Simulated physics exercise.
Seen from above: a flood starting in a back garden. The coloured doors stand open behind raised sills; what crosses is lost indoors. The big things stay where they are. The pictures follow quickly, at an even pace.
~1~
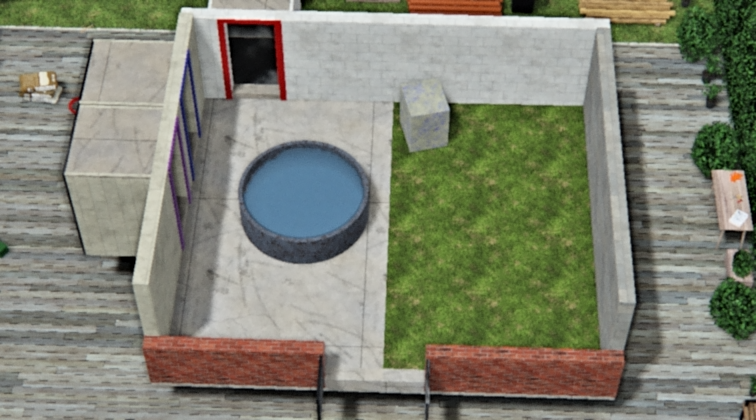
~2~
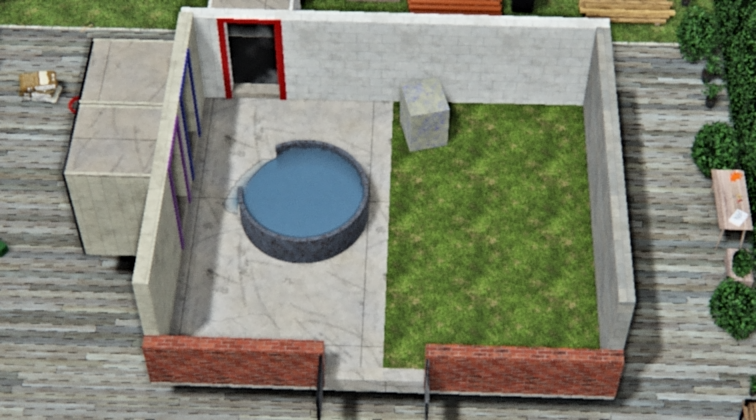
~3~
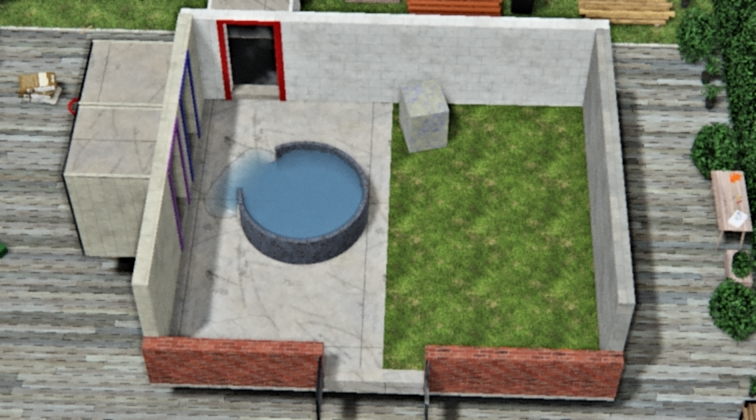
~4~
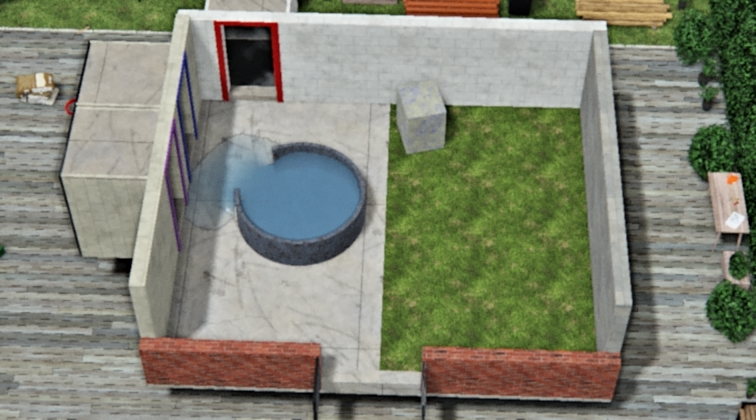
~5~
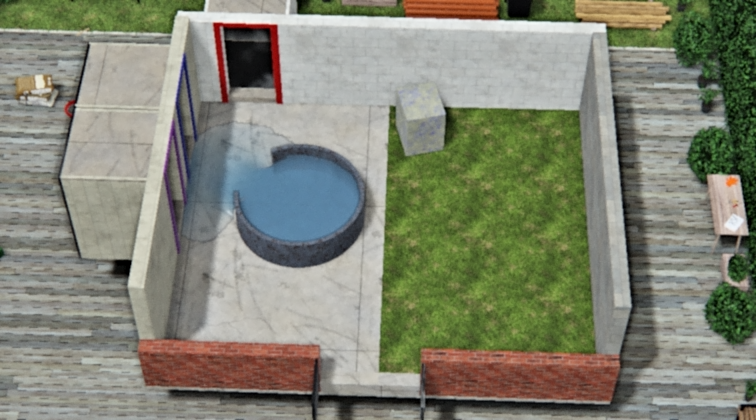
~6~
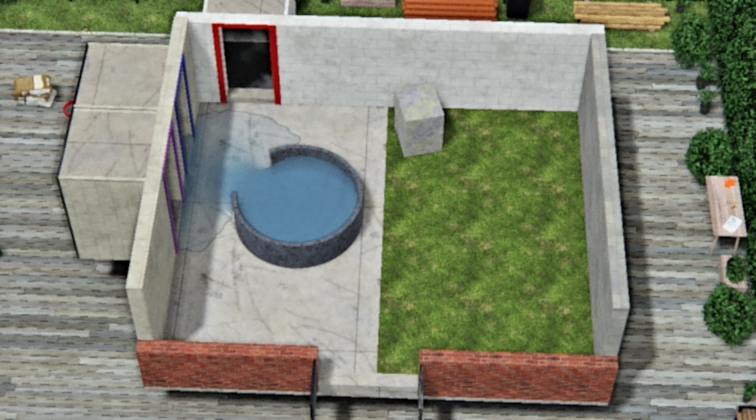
Walled back garden from above, round pool opening on its left side and water spreading across the pale paving beside it.
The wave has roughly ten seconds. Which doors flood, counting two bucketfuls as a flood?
One by one: The red door lets in a lot; the purple door admits no more than that; the blue door lets in a lot.
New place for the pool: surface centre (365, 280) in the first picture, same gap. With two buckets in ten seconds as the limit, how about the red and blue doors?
My reading: The red one passes that mark, the blue one stays under.
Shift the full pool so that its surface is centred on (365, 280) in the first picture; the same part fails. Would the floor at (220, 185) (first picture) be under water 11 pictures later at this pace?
Answer: Under water.
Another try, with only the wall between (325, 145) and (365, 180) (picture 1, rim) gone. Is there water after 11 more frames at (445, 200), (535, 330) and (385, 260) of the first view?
One after the other: Covered, free of water, not flooded.
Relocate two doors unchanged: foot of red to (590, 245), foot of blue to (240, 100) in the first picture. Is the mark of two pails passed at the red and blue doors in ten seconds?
One by one: The red door keeps below it, the blue door takes more.
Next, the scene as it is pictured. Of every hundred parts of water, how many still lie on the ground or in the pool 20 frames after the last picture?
Some 92 per cent.
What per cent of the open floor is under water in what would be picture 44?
Some 65 per cent.
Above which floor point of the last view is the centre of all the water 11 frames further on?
Roughly at (263, 190).
A moment on, water covers 10 % of the floor; the red door wet at the sill, nothing in, the purple door wet at the sill, nothing in, the blue door over two buckets in.
Next, water covers 20 % of the floor; the red door under two buckets in, the purple door wet at the sill, nothing in, the blue door far over two buckets in.
Then, water covers 40 % of the floor; the red door over two buckets in, the purple door wet at the sill, nothing in, the blue door far over two buckets in.
Later, water covers 65 % of the floor; the red door over two buckets in, the purple door wet at the sill, nothing in, the blue door far over two buckets in.
In the end, water covers 85 % of the floor; the red door over two buckets in, the purple door wet at the sill, nothing in, the blue door far over two buckets in.
